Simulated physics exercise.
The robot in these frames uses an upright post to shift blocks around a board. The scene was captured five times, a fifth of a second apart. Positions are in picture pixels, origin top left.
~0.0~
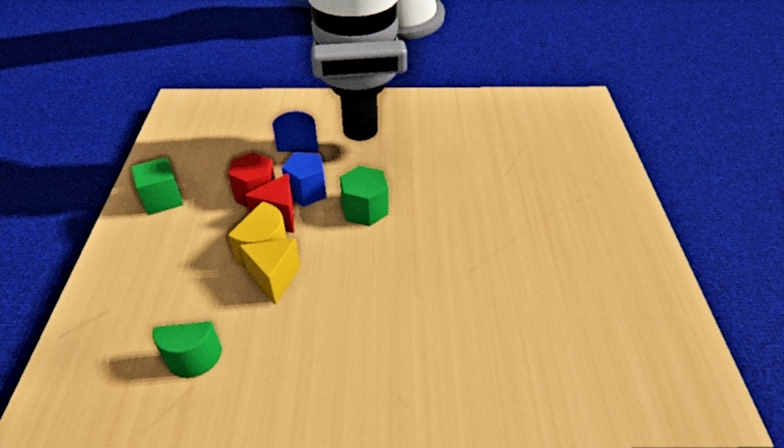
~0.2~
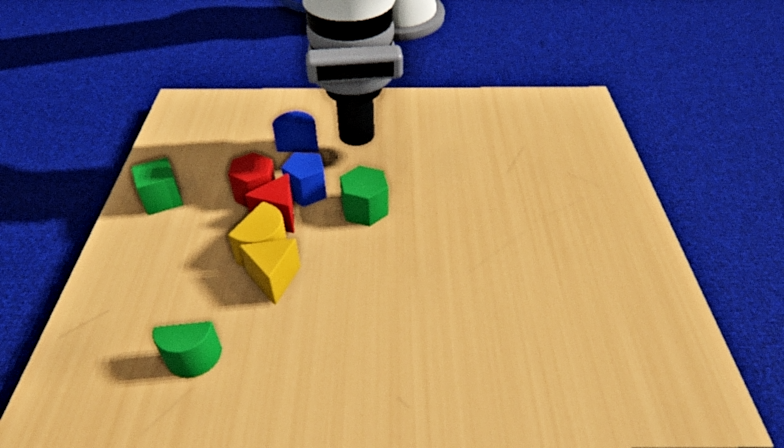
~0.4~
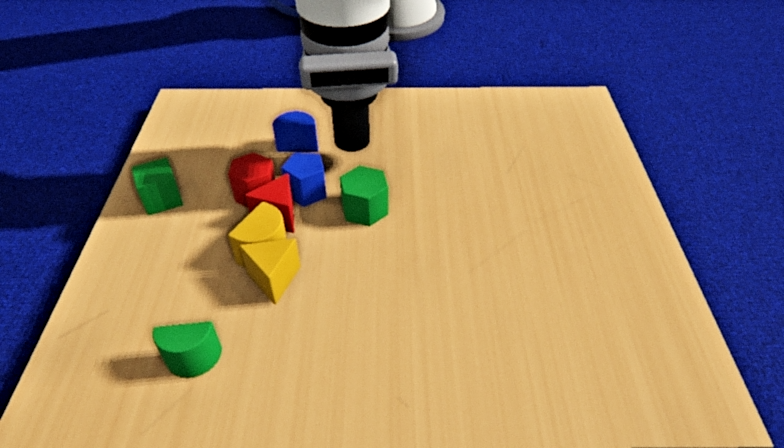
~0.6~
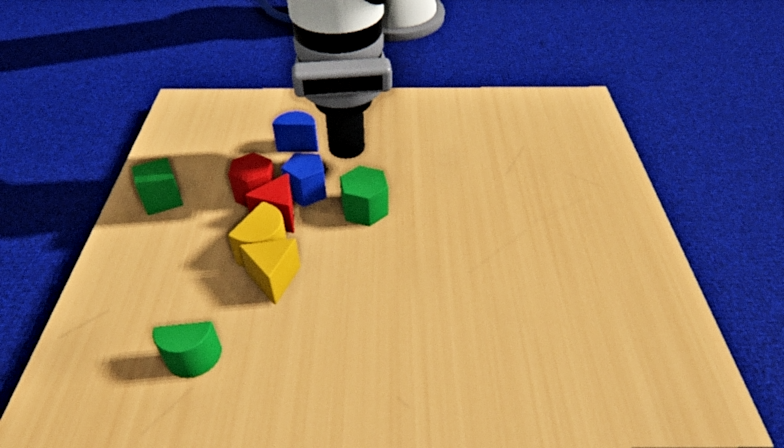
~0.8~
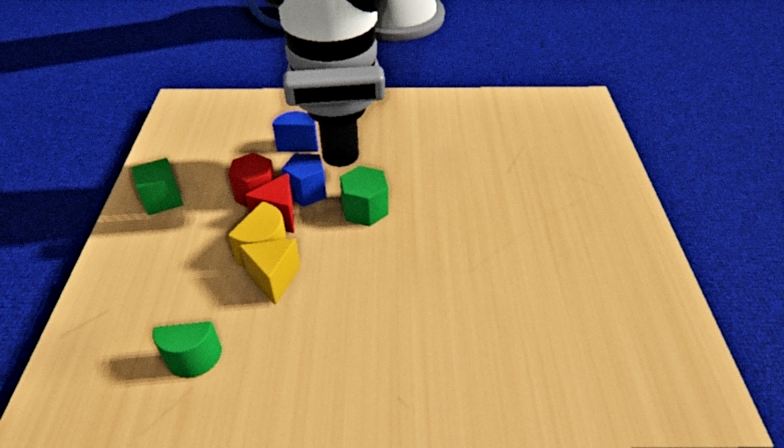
Robot arm with a black post edging slightly left and nearer over a wooden board, the scattered coloured blocks staying still.
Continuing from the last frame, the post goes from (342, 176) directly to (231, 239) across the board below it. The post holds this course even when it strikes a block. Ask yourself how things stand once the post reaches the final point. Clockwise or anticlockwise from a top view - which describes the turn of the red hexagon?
The block turns clockwise.
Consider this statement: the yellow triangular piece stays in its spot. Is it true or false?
The statement is incorrect.
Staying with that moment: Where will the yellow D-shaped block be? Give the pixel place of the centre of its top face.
The answer is (237, 244).
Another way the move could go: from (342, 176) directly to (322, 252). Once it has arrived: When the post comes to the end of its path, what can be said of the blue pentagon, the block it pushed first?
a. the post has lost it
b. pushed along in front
The one that fits is a, the post has lost it.
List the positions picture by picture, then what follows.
In the first picture, tip of the post at (361, 131), middles of tops, red hexagon at (250, 166), yellow D-shaped block at (259, 223), yellow triangular piece at (268, 253), red triangular piece at (274, 191), blue pentagon at (304, 164).
In the second picture, post at (357, 136), nothing pushed.
In the third picture, post at (352, 141), nothing pushed.
In the fourth picture, post at (347, 148), nothing pushed.
In the fifth picture, post at (341, 156), red hexagon at (250, 166), yellow D-shaped block at (259, 223), yellow triangular piece at (268, 253), red triangular piece at (274, 191), blue pentagon at (304, 164).
What follows on the original path. One third of the way, post at (304, 176); red hexagon at (223, 165); yellow D-shaped block at (256, 226); red triangular piece at (244, 197), turned 75° anticlockwise; blue pentagon at (260, 175), turned 40° clockwise.
Two thirds of the way, post at (265, 197); red hexagon at (205, 163), turned 25° clockwise; yellow D-shaped block at (256, 226); red triangular piece at (218, 210), turned 90° anticlockwise; blue pentagon at (225, 185), turned 85° clockwise.
At the end, post at (225, 219); red hexagon at (203, 163), turned 30° clockwise; yellow D-shaped block at (237, 244), turned 45° anticlockwise; yellow triangular piece at (273, 262), turned 30° anticlockwise; red triangular piece at (175, 231), turned 85° anticlockwise; blue pentagon at (198, 191), turned 145° clockwise.
